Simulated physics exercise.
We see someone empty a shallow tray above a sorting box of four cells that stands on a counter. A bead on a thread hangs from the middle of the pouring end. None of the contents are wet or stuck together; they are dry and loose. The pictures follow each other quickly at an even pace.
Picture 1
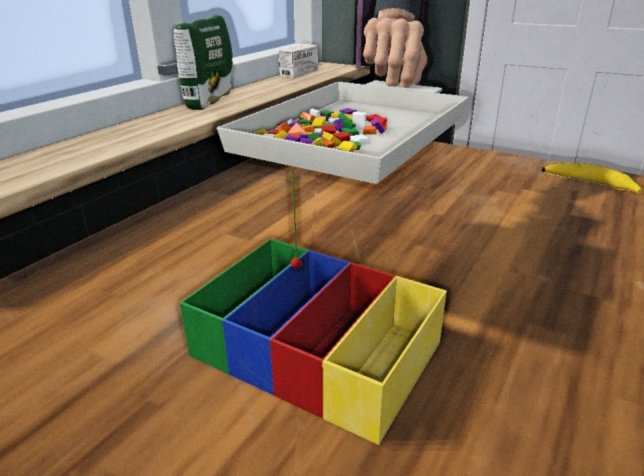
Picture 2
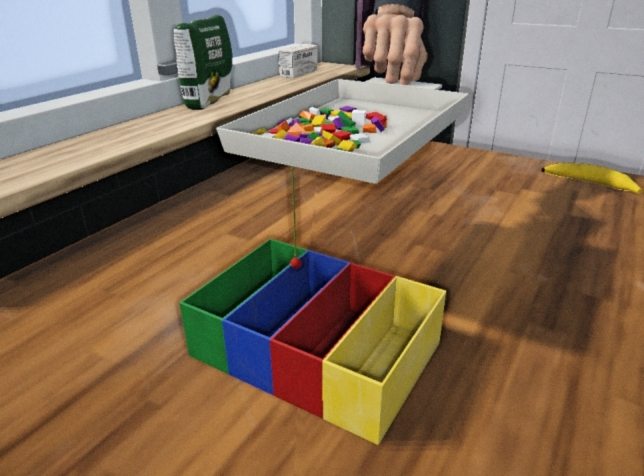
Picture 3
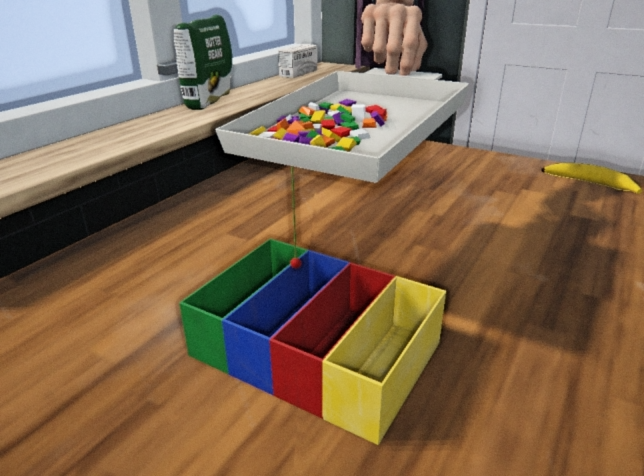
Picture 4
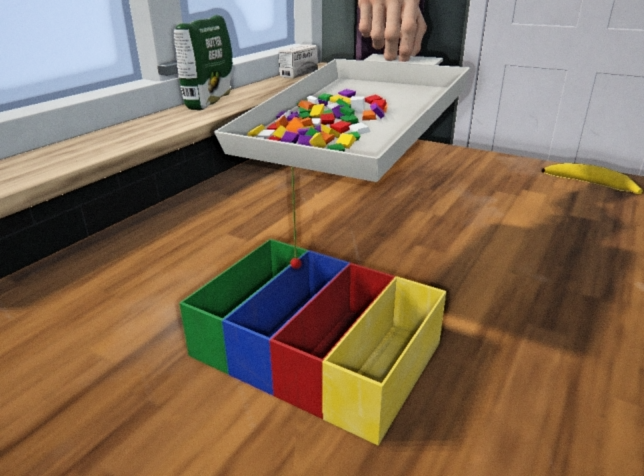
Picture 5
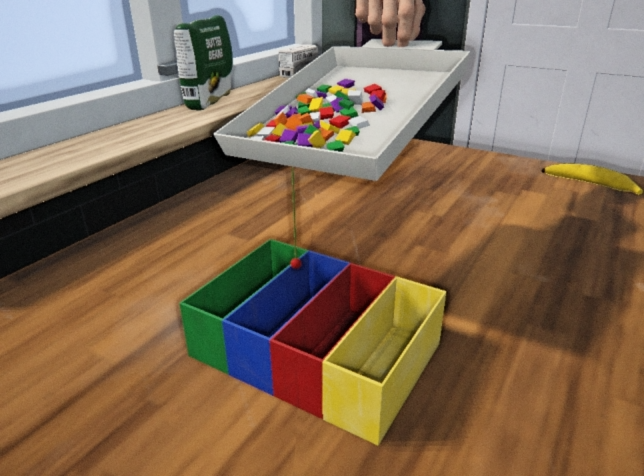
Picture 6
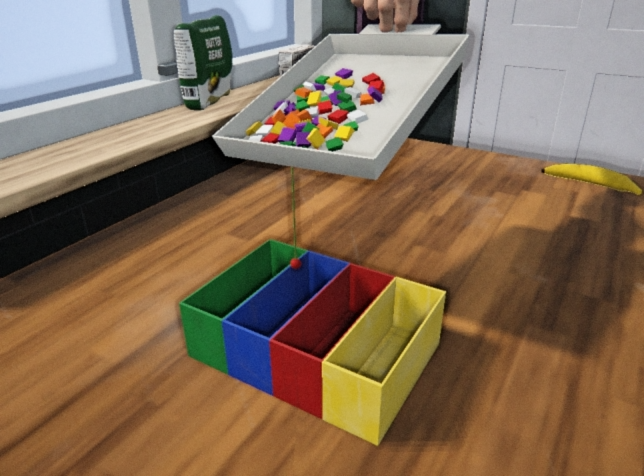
In the video, a hand holds a shallow white tray of colorful mosaic tiles above a box with green, blue, red and yellow cells, then gradually tilts it toward its lower left corner while the box stays still.
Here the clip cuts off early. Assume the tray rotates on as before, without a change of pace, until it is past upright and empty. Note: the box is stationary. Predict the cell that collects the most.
I would say the green cell.
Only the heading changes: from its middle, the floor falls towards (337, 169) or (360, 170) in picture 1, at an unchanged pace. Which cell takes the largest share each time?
Well, with the first heading it's the red cell, and with the second it's red.
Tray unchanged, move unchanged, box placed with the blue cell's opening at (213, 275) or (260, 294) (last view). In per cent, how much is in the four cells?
Roughly 100 per cent the first time and 90 per cent the second.
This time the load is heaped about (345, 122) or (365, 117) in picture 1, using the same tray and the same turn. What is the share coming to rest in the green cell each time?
Near 40 and 50 percent respectively.
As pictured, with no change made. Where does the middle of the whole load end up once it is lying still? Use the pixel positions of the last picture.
(230, 332).
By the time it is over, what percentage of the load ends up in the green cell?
Roughly 50 percent.
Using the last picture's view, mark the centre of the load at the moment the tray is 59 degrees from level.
About (275, 117).
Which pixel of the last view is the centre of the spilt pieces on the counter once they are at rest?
Close to (172, 323).
Just after the last frame, tray tipped steeply; every one on the tray.
A moment on, tray tipped right over; roughly two thirds on the tray; about a tenth in the green cell; just a few in the blue cell; roughly a quarter falling or outside the box.
Further on, tray tipped past a quarter turn; roughly half in the green cell; roughly a quarter in the blue cell; just a few in the red cell; roughly a third falling or outside the box.
When it is over, tray tipped past a quarter turn; roughly half in the green cell; roughly a quarter in the blue cell; just a few in the red cell; not one in the yellow cell; roughly a third outside the box.
